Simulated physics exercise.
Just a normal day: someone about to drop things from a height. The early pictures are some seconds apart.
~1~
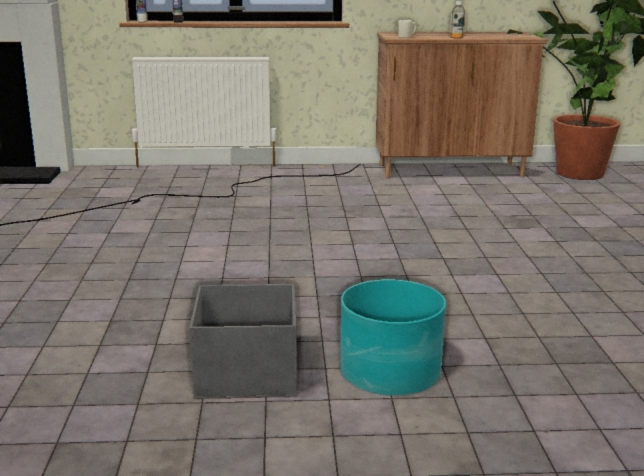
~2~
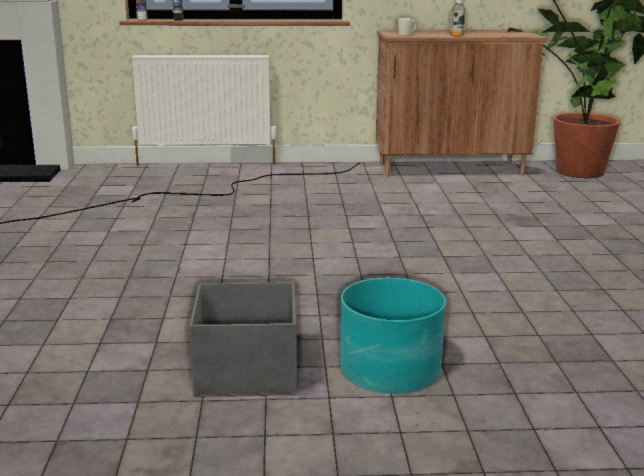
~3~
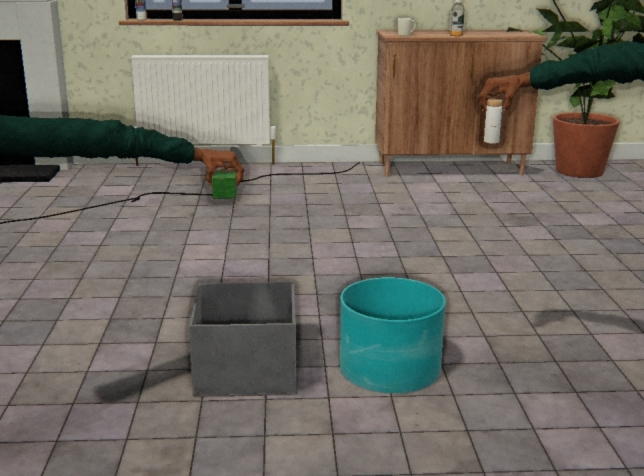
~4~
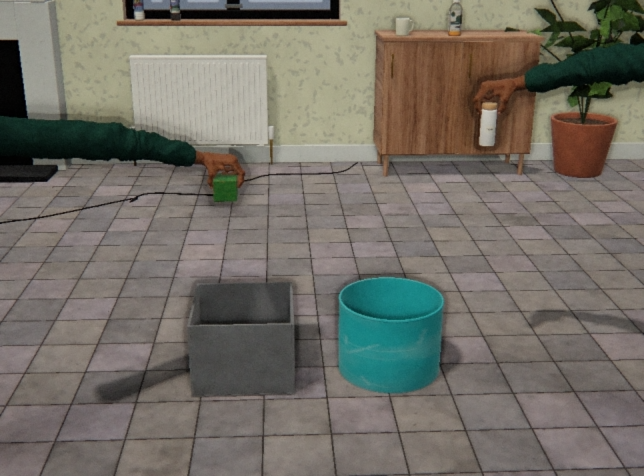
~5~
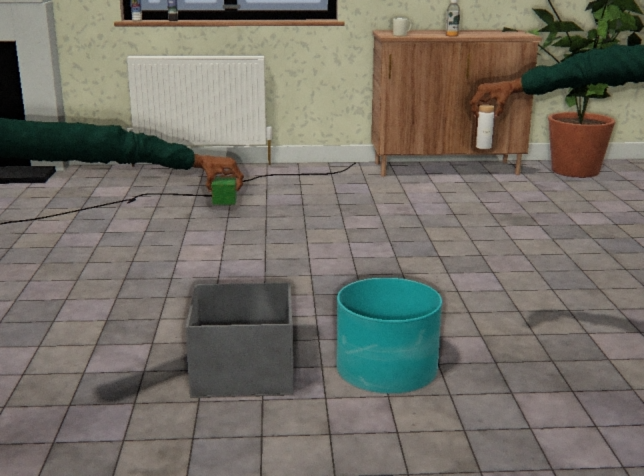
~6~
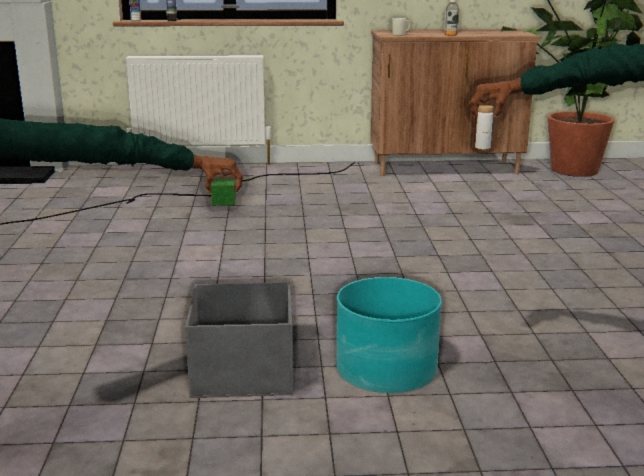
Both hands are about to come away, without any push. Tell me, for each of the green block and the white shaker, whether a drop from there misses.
Per thing - green block: No miss; white shaker: A miss.
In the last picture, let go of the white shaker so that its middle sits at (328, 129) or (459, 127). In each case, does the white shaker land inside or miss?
One after another: It lands outside; lands outside.
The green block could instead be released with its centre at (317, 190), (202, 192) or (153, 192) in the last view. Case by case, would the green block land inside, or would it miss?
In the first case it never enters, in the second it is captured, and in the third it never enters.
Then, 0.20 s after the last picture, green block falling near (225, 230); white shaker falling near (481, 167).
Then, 0.32 s after the last picture, green block falling near (229, 305); white shaker falling near (476, 245).
Then, 0.42 s after the last picture, green block down below near (231, 356); white shaker falling near (469, 334).
At rest, the green block drops into the container, near (231, 361); the white shaker ends up outside, near (468, 348).
